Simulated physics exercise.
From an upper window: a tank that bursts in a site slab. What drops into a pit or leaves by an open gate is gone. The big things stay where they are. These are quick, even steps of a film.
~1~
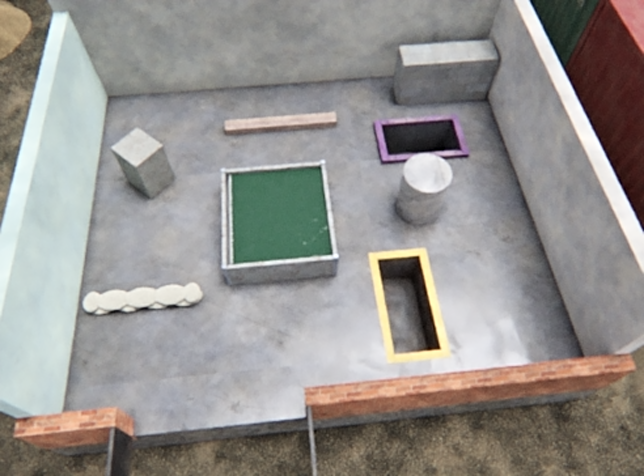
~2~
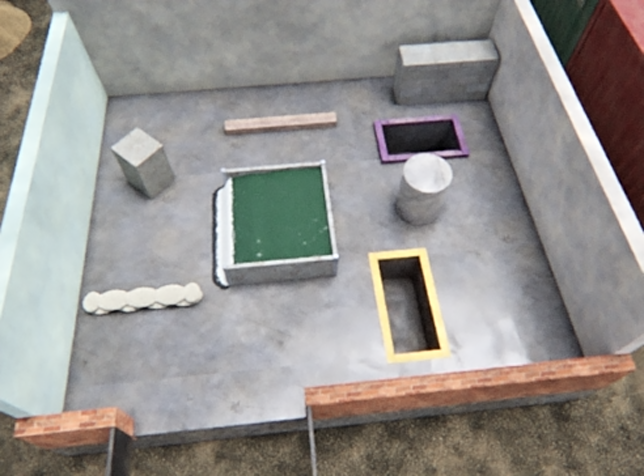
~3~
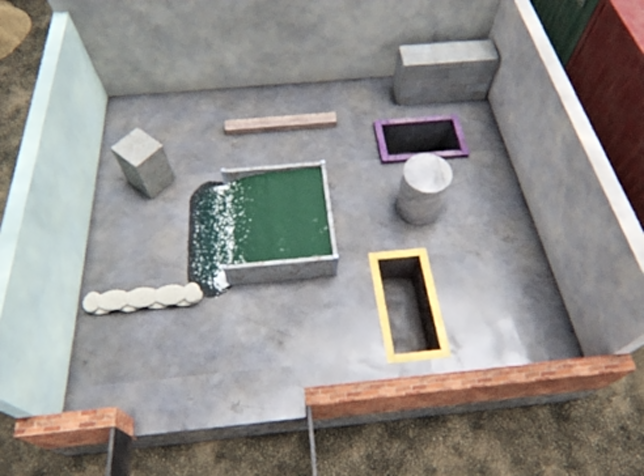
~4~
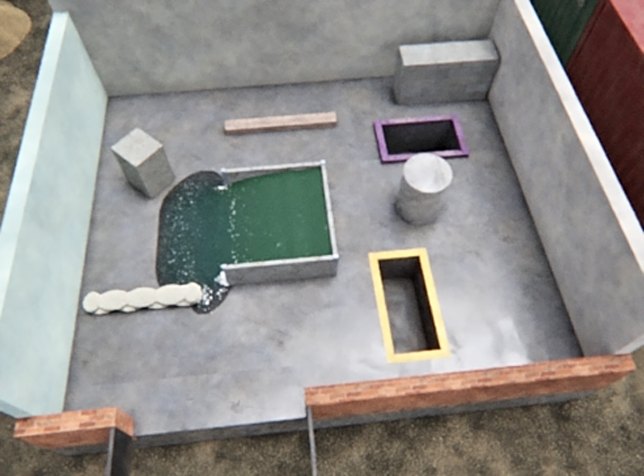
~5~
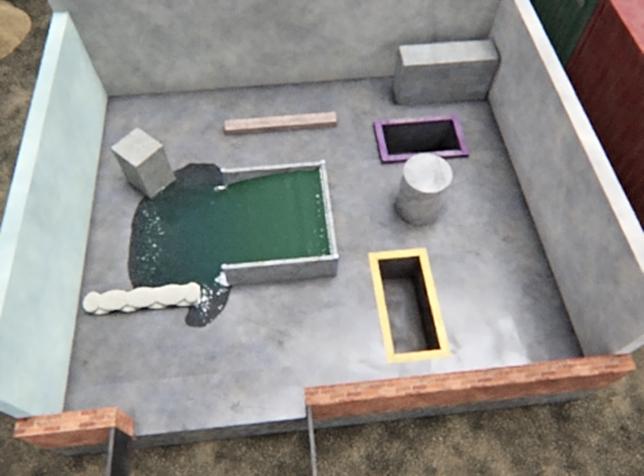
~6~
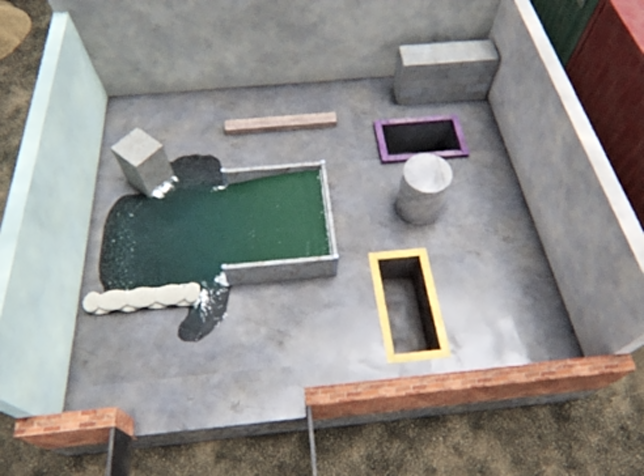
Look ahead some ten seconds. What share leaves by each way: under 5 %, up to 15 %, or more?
In the end: The gate takes from 5 to 15 %; the purple pit takes less than 5 %; the yellow pit takes less than 5 %.
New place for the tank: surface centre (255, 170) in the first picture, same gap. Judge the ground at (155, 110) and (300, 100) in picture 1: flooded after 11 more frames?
As listed: Awash, free of water.
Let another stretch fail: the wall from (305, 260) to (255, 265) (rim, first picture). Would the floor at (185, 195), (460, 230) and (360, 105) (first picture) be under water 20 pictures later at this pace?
In turn: Clear, dry, clear.
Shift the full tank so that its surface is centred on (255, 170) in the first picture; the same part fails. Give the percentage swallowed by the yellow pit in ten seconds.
Roughly, in per cent: Yellow 6.
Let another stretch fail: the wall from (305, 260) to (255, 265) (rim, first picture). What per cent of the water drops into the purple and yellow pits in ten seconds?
Roughly, in per cent: Purple 0, yellow 12.
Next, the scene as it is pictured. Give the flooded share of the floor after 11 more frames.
Near 25 in a hundred.
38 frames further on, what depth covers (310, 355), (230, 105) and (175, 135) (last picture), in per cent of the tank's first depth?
In turn 4, 16 and 14 in a hundred.
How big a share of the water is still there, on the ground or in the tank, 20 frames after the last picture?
Some 98 per cent.
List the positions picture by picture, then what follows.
In the first picture, still water in the tank at (277, 214).
In the second picture, the front is at a hidden place, out from the gap at (230, 230).
In the third picture, water pours out at (230, 231) and has run to (209, 186).
In the fourth picture, water pours out at (230, 231) and has run to (187, 183).
In the fifth picture, the front is at (139, 291), out from the gap at (230, 231).
In the sixth picture, water pours out at (230, 231) and has run to (116, 210).
A moment on, water covers 15 % of the floor; the gate 0 %, the purple pit 0 %, the yellow pit 0 %.
Next, water covers 25 % of the floor; the gate 0 %, the purple pit 0 %, the yellow pit 0 %.
Then, water covers 30 % of the floor; the gate 2 %, the purple pit 0 %, the yellow pit 0 %.
Later, water covers 50 % of the floor; the gate 4 %, the purple pit 0 %, the yellow pit 0 %.
In the end, water covers 65 % of the floor; the gate 8 %, the purple pit 0 %, the yellow pit 1 %.
